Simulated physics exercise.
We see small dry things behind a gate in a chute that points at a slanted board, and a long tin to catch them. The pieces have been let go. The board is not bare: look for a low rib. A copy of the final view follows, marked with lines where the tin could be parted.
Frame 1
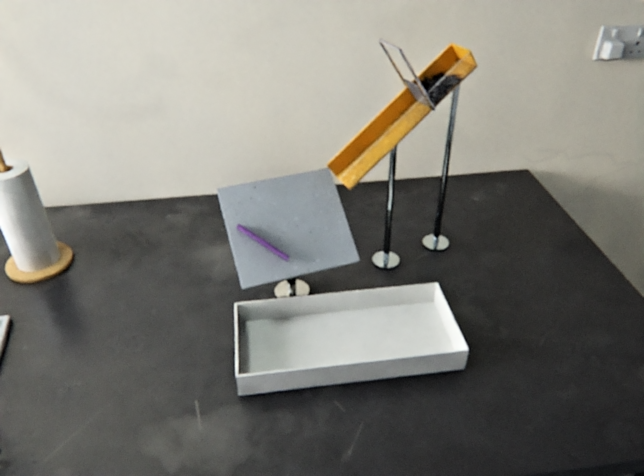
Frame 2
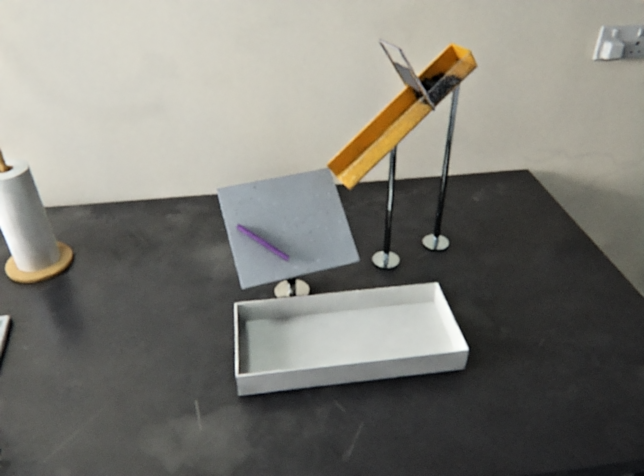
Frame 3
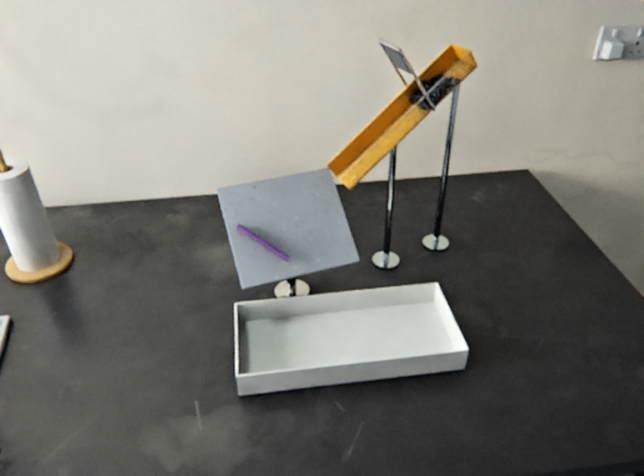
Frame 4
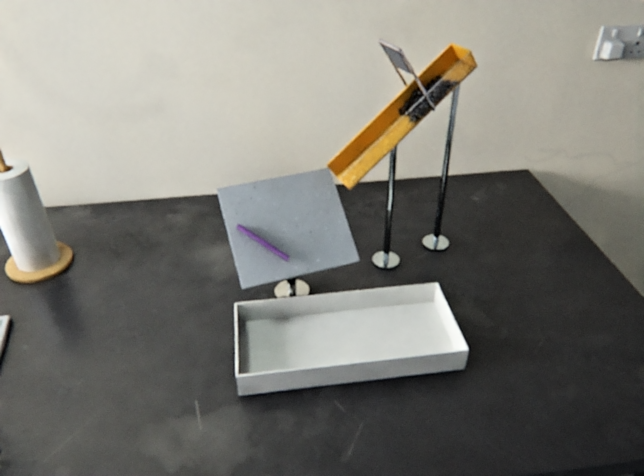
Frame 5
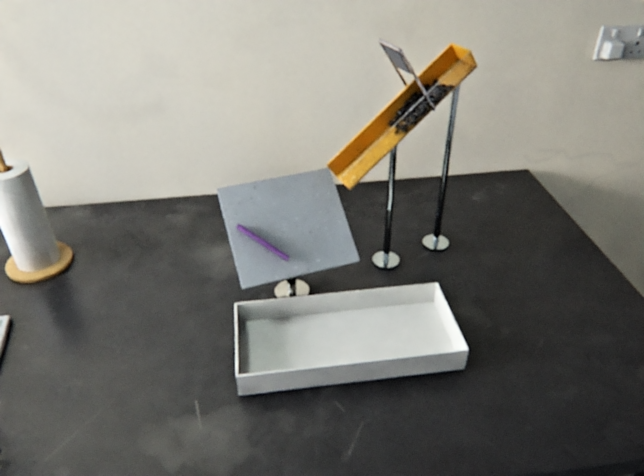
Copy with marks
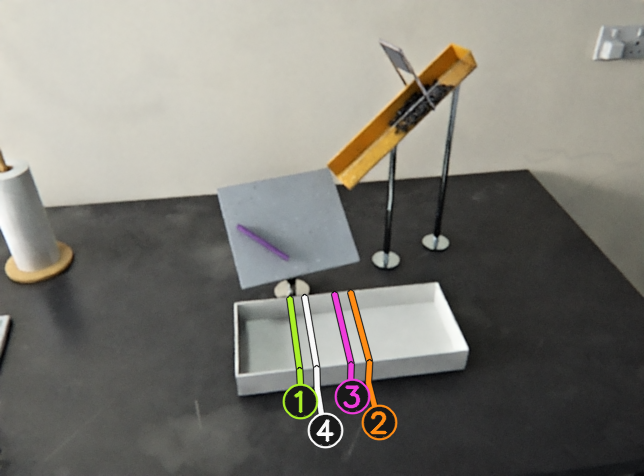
At first, a dark load sits behind a raised metal gate near the top of an orange chute, above a slanted grey board with a purple rib and an empty white tray. The small pieces then slide a short way down the chute to the left, spreading into a longer dark streak.
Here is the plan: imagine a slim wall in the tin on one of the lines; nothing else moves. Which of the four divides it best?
Go for 4.
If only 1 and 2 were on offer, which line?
Here it is line 1.
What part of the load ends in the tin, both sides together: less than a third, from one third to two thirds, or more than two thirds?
More than two thirds.
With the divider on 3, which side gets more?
The left side.
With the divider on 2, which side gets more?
Left.
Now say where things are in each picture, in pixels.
In the first picture, load behind the gate at (432, 89), black beans; lip of the chute at (343, 183), sloping gently.
In the second picture, middle of the board at (288, 225), tilted fairly steeply; middle of its low edge at (303, 274); of its high edge at (275, 178).
In the third picture, front corners of the tin at (237, 376) and (468, 350), empty; front of the load at (421, 107).
In the fourth picture, middle of the load at (423, 99); its front at (411, 120), about a quarter of the way to the lip; rib from (238, 224) to (289, 258).
In the fifth picture, middle of the load at (416, 105); its front at (397, 132), about a third of the way to the lip.
On the marked copy, line 1 crosses the front rim at (299, 369); line 2 crosses the front rim at (369, 361); line 3 crosses the front rim at (350, 363); line 4 crosses the front rim at (316, 367).
Choosing 1, of what is caught, a small part on the left of the divider, most on the right.
Choosing 2, of what is caught, all on the left of the divider, none on the right.
Choosing 3, of what is caught, nearly all on the left of the divider, a stray few on the right.
Choosing 4, of what is caught, about half on the left of the divider, about half on the right.
